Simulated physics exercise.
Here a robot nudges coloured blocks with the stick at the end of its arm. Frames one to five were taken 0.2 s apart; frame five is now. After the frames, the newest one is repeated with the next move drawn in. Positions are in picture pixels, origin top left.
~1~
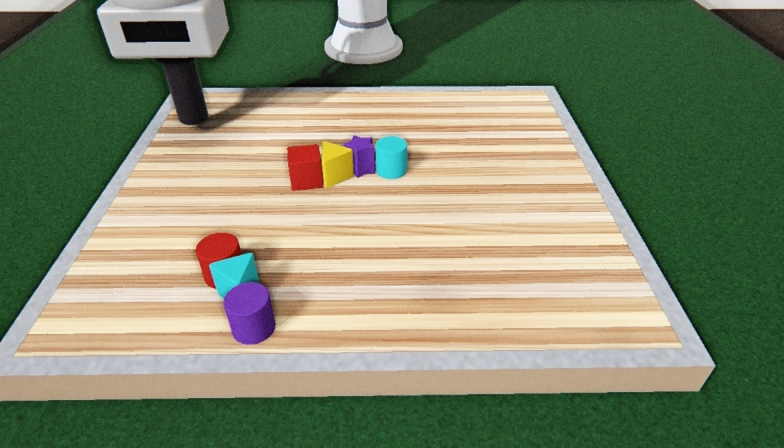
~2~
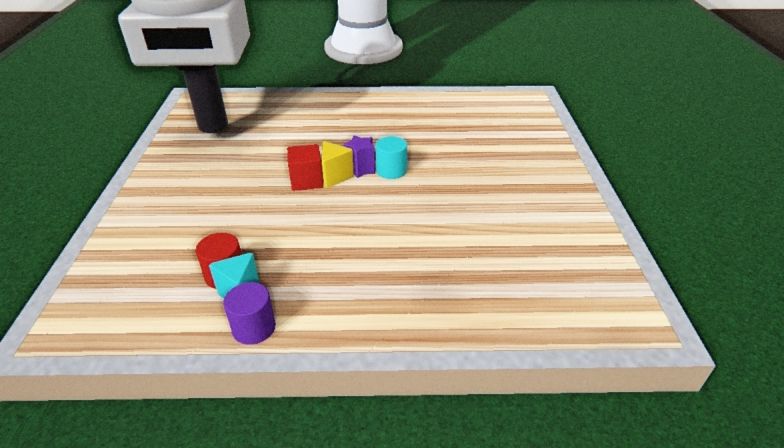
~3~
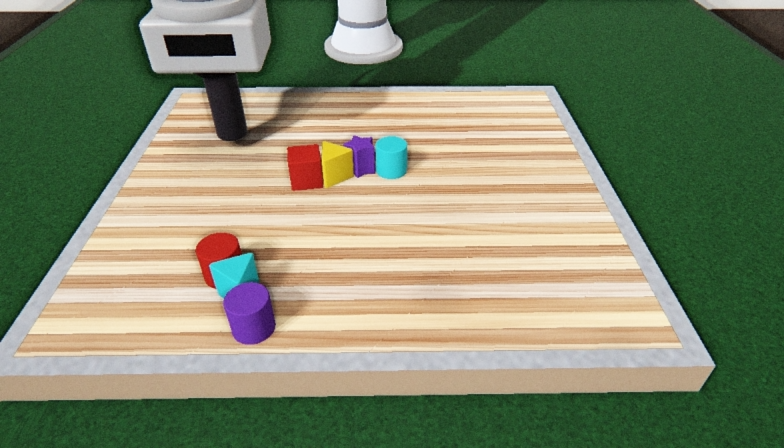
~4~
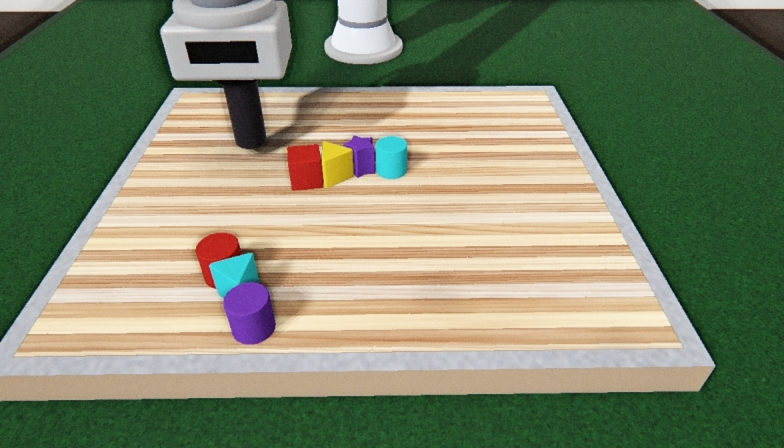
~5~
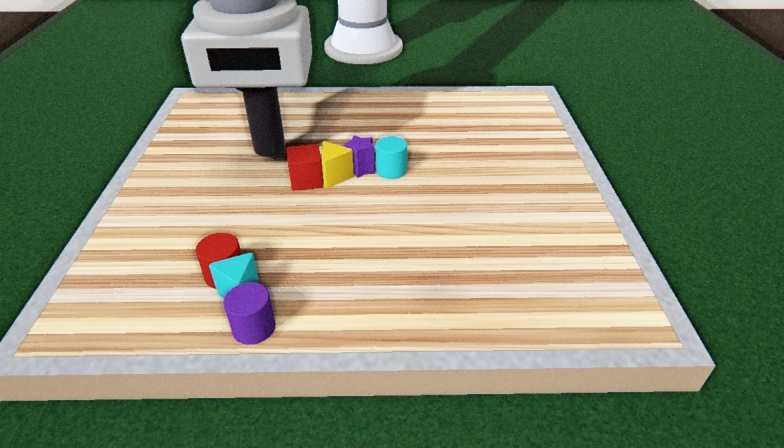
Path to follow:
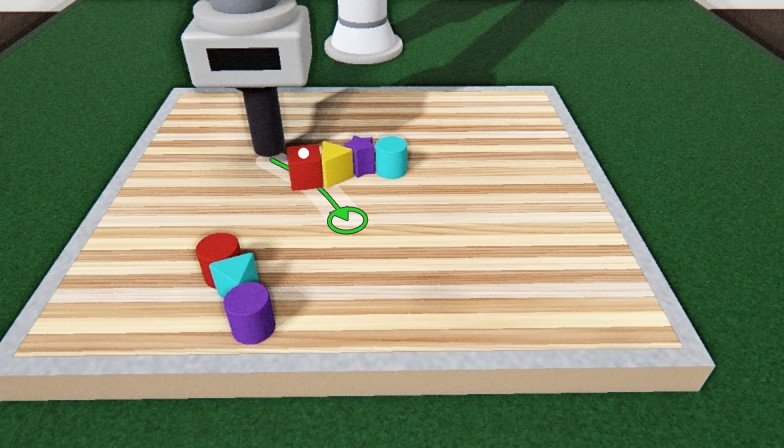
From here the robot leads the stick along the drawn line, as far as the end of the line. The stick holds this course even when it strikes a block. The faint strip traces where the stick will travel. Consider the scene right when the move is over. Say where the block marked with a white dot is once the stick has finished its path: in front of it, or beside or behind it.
It is still there in front.
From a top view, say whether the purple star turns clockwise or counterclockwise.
Watching from overhead, you'd notice the purple star rotating counter-clockwise.
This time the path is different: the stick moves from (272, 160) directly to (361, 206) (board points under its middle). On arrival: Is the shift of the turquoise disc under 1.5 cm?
That would be a yes.
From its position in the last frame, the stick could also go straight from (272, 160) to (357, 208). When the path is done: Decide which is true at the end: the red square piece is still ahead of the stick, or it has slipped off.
Held in front.
The drawn path runs from (272, 160) via (315, 184), ending at (348, 220); the dot is on the red square piece.
What follows on the original path. One third of the way, stick (300, 165); red square piece (314, 163), turned 20° anticlockwise; yellow triangular block (337, 153), turned 25° anticlockwise.
Two thirds of the way, stick (325, 184); red square piece (338, 185), turned 15° anticlockwise; yellow triangular block (354, 160), turned 40° anticlockwise; purple star (363, 143), turned 30° anticlockwise; turquoise disc (396, 142).
At the end, stick (347, 209); red square piece (363, 211), turned 20° anticlockwise; yellow triangular block (354, 160), turned 40° anticlockwise; purple star (363, 143), turned 30° anticlockwise; turquoise disc (396, 142).
